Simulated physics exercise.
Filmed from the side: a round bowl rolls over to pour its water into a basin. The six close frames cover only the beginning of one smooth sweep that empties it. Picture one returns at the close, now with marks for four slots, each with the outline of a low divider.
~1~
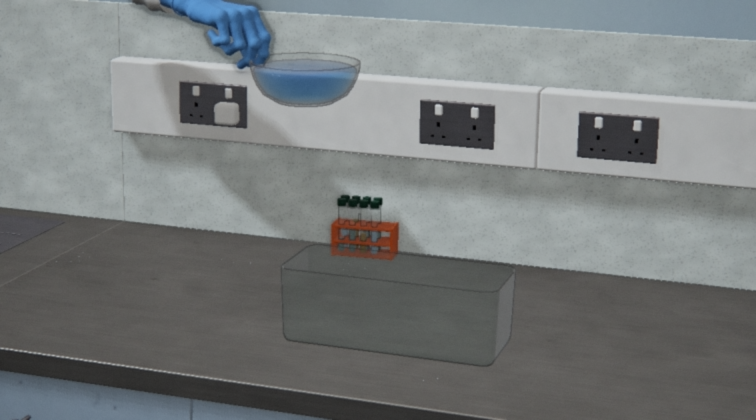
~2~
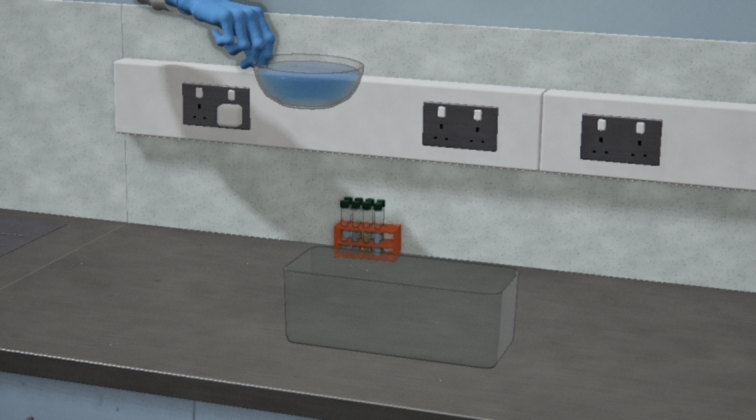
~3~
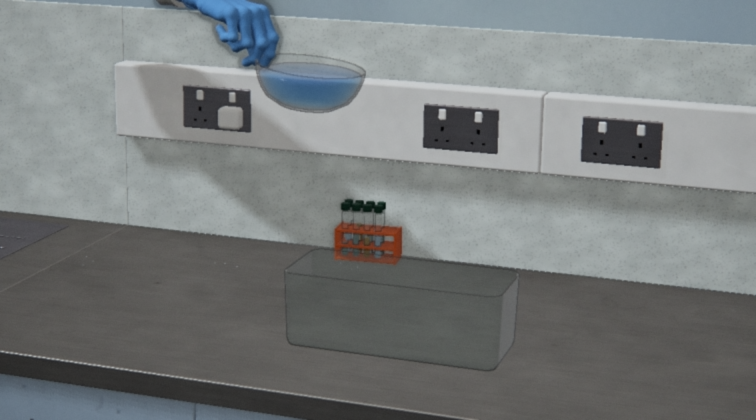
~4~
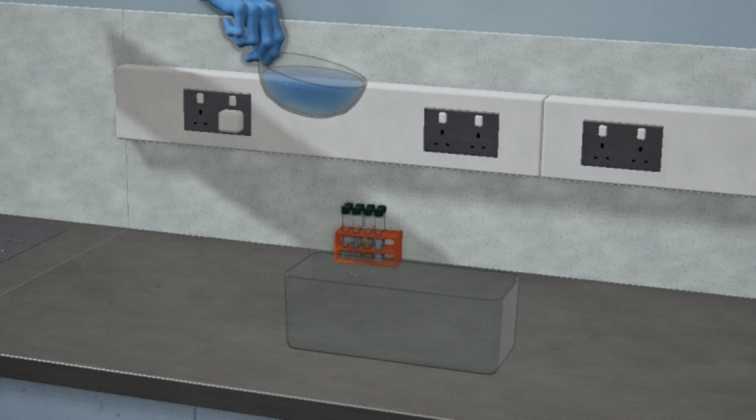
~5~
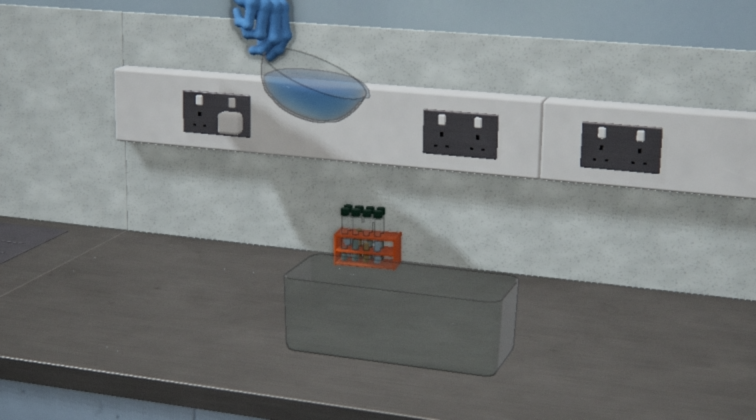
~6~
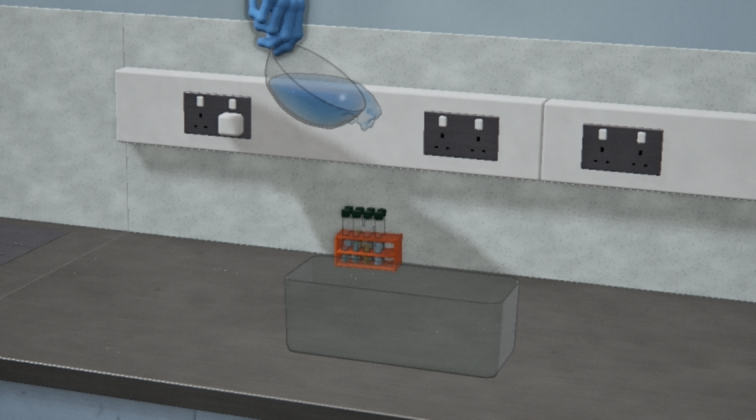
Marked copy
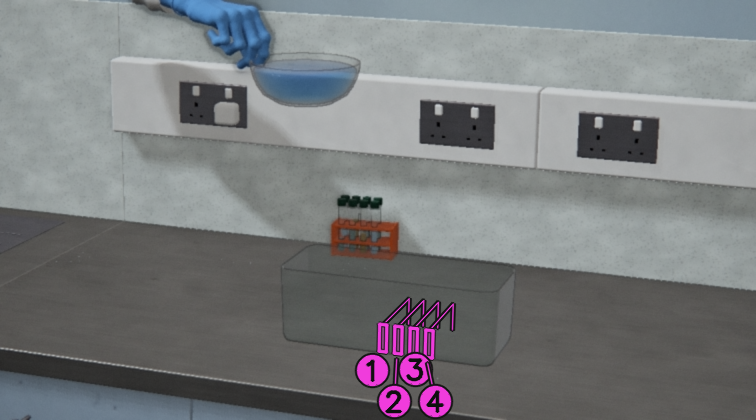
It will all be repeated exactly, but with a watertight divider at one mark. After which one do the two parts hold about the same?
Choose 2.
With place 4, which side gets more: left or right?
More ends on the left.
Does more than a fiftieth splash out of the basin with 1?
Yes.
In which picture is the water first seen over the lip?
Picture 5.
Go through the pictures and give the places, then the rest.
Upright, lip at (356, 64); basin from (284, 338) to (495, 366); nothing has left yet.
Upright, lip at (359, 68); nothing has left yet.
Tipped about 6°, lip at (361, 75); nothing has left yet.
Tipped about 13°, lip at (363, 85); nothing has left yet.
Tipped about 23°, lip at (362, 96); water is over the lip, down to (362, 96).
Tipped about 34°, lip at (361, 109); water is over the lip, down to (367, 127).
On the marked copy, 1 at (381, 356); 2 at (396, 359); 3 at (412, 361); 4 at (427, 363).
Choosing 1, about 33 % ends left of the wall and 60 % right of it; 7 % is lost outside.
Choosing 2, about 47 % ends left of the wall and 45 % right of it; 8 % is lost outside.
Choosing 3, about 72 % ends left of the wall and 19 % right of it; 9 % is lost outside.
Choosing 4, about 81 % ends left of the wall and 9 % right of it; 10 % is lost outside.
